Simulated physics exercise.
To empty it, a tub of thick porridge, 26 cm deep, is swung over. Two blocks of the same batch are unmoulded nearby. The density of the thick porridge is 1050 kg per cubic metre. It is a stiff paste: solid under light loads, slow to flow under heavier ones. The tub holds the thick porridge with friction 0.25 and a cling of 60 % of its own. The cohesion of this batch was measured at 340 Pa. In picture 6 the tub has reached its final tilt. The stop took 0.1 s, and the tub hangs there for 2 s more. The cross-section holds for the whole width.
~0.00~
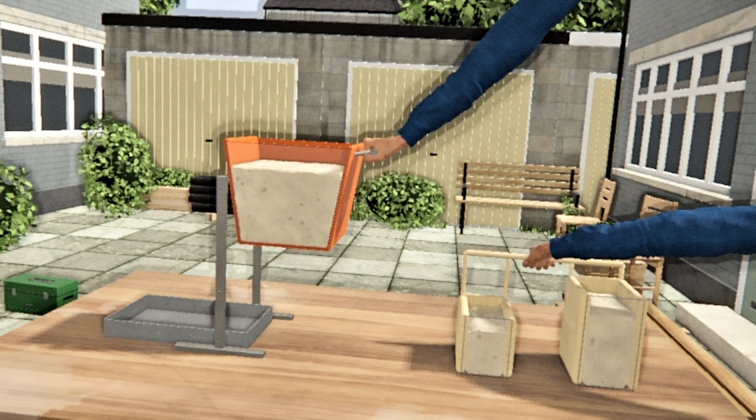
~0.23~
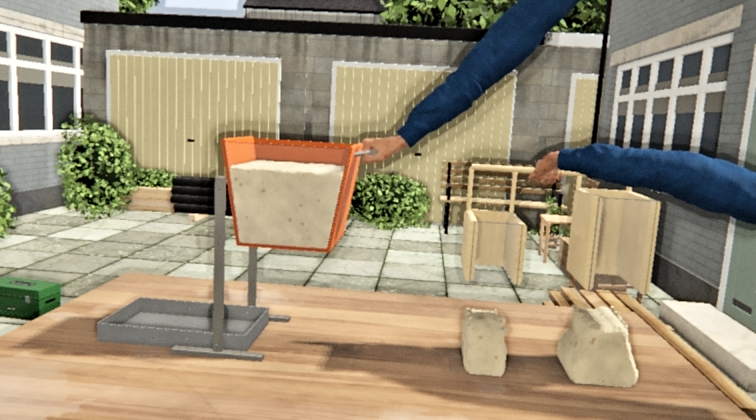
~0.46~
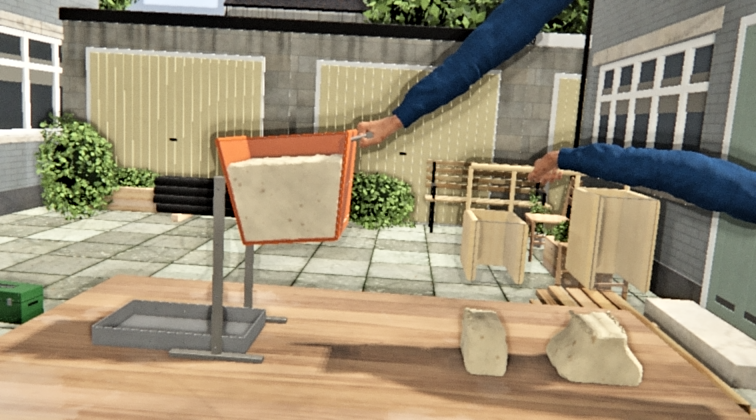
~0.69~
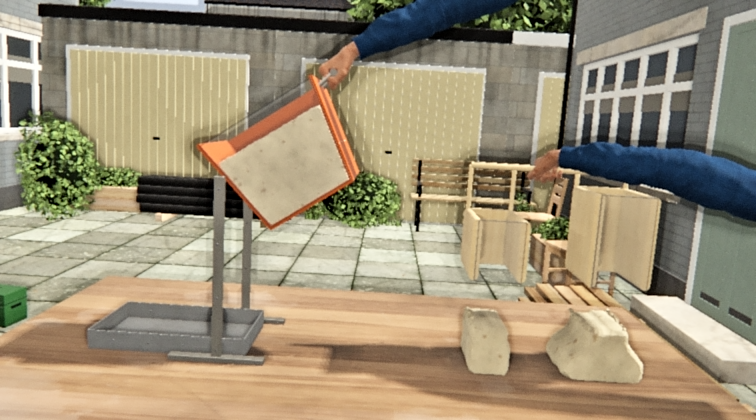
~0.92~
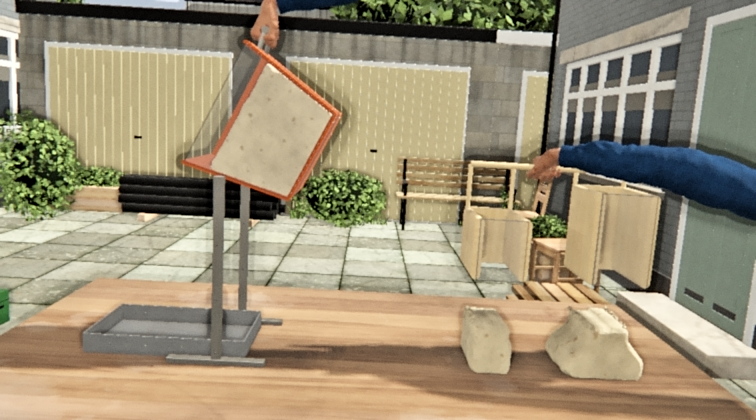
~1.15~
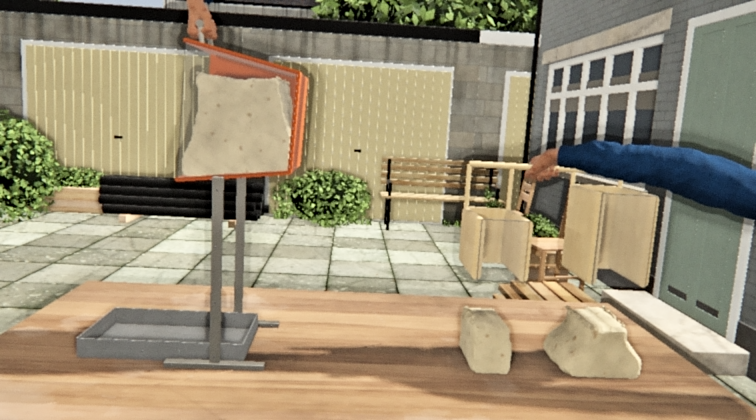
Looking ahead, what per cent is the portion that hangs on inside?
It comes to some 39 %.
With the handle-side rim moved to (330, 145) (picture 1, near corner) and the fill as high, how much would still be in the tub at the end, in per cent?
In that case some 50 per cent.
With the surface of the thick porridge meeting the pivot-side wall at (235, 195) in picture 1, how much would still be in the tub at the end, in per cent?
It would be near 70 %.
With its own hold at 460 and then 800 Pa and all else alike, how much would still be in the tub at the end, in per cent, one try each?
In turn about 45 %, 100 %.
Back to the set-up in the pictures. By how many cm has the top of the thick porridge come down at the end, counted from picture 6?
Roughly 14 cm.
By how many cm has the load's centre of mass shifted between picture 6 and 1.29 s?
Roughly 7 cm.
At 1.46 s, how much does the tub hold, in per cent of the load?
About 50 %.
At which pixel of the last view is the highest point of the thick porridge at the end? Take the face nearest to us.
Around (249, 137).
By 1.29 s, the tub is at 87 degrees and holds 80 %.
By 1.46 s, the tub is at 87 degrees and holds 52 %.
By 1.63 s, the tub is at 87 degrees and holds 41 %.
By 1.80 s, the tub is at 87 degrees and holds 39 %.
By 3.15 s, at the end, the tub is at 87 degrees and holds 39 %.
